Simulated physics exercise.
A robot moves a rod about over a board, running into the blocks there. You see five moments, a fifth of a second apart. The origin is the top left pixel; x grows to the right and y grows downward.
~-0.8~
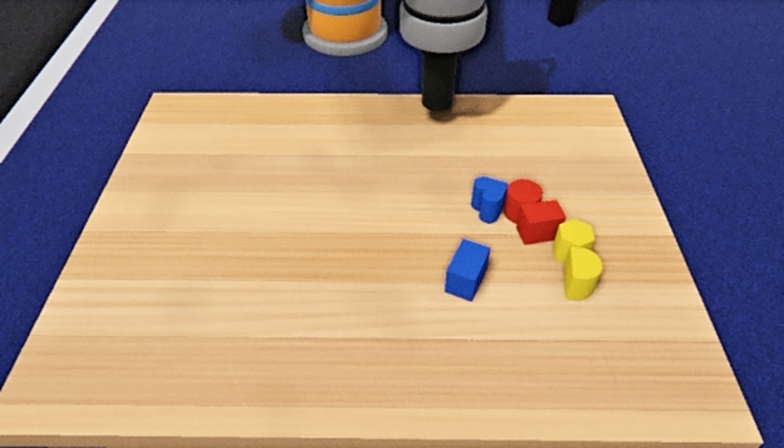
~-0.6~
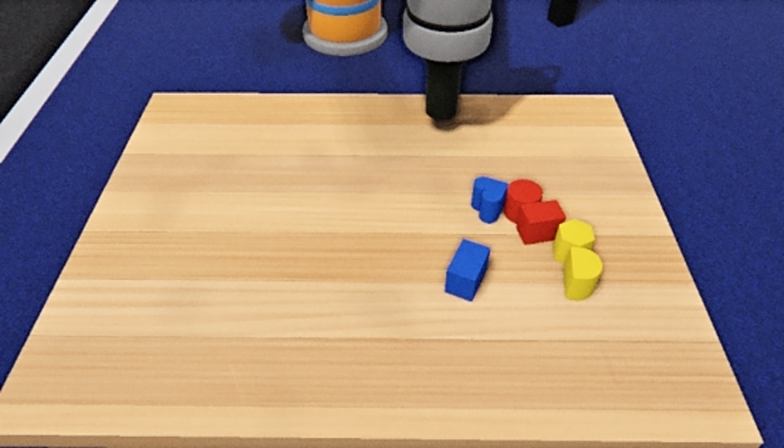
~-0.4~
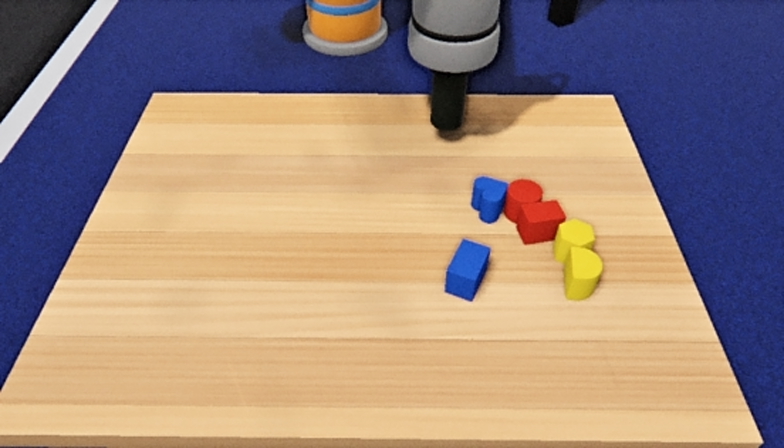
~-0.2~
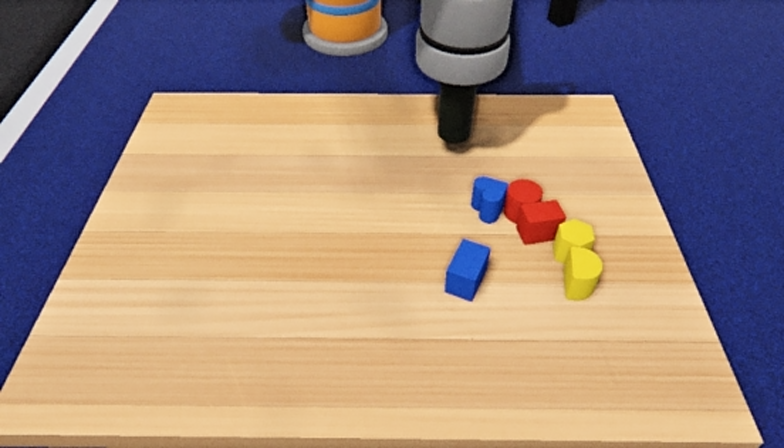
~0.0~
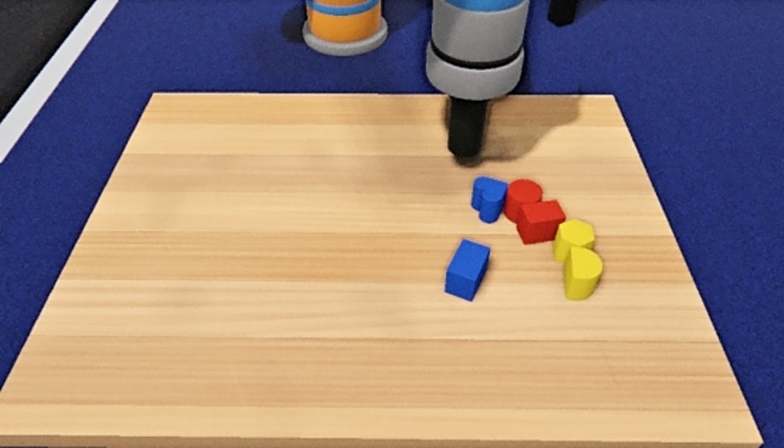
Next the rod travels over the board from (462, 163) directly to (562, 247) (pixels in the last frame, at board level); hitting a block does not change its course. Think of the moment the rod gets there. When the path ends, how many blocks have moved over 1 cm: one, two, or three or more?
Going by the path, three or more blocks will move.
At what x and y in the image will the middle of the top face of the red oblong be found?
It is going to be at (606, 278).
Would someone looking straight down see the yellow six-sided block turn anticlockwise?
In short: Yes.
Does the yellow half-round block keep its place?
No, that is not what happens.
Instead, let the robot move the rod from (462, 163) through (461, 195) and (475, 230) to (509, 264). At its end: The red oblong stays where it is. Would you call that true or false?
False.
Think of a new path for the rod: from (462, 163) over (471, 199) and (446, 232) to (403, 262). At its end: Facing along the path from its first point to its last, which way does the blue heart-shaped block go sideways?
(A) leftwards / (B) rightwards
A.
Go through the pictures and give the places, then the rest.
The first picture shows rod's lower end at (437, 103); blue heart-shaped block at (491, 187); red circle at (526, 190); red oblong at (544, 211); yellow six-sided block at (577, 232); yellow half-round block at (586, 263).
The second picture shows rod at (441, 111); blocks still.
The third picture shows rod at (446, 122); blocks still.
The fourth picture shows rod at (454, 133); blocks still.
The fifth picture shows rod at (464, 147); blue heart-shaped block at (491, 187); red circle at (526, 190); red oblong at (544, 211); yellow six-sided block at (577, 232); yellow half-round block at (586, 263).
On the path given first. One third of the way, rod at (495, 173); nothing pushed yet.
Two thirds of the way, rod at (531, 201); blue heart-shaped block at (495, 198), turned 35° clockwise; red circle at (551, 219); red oblong at (573, 243), turned 35° anticlockwise; yellow six-sided block at (609, 249), turned 30° anticlockwise; yellow half-round block at (590, 271), turned 20° clockwise.
At the end, rod at (568, 231); blue heart-shaped block at (495, 198), turned 35° clockwise; red circle at (592, 251); red oblong at (606, 278); yellow six-sided block at (641, 269), turned 75° anticlockwise; yellow half-round block at (612, 302), turned 70° clockwise.
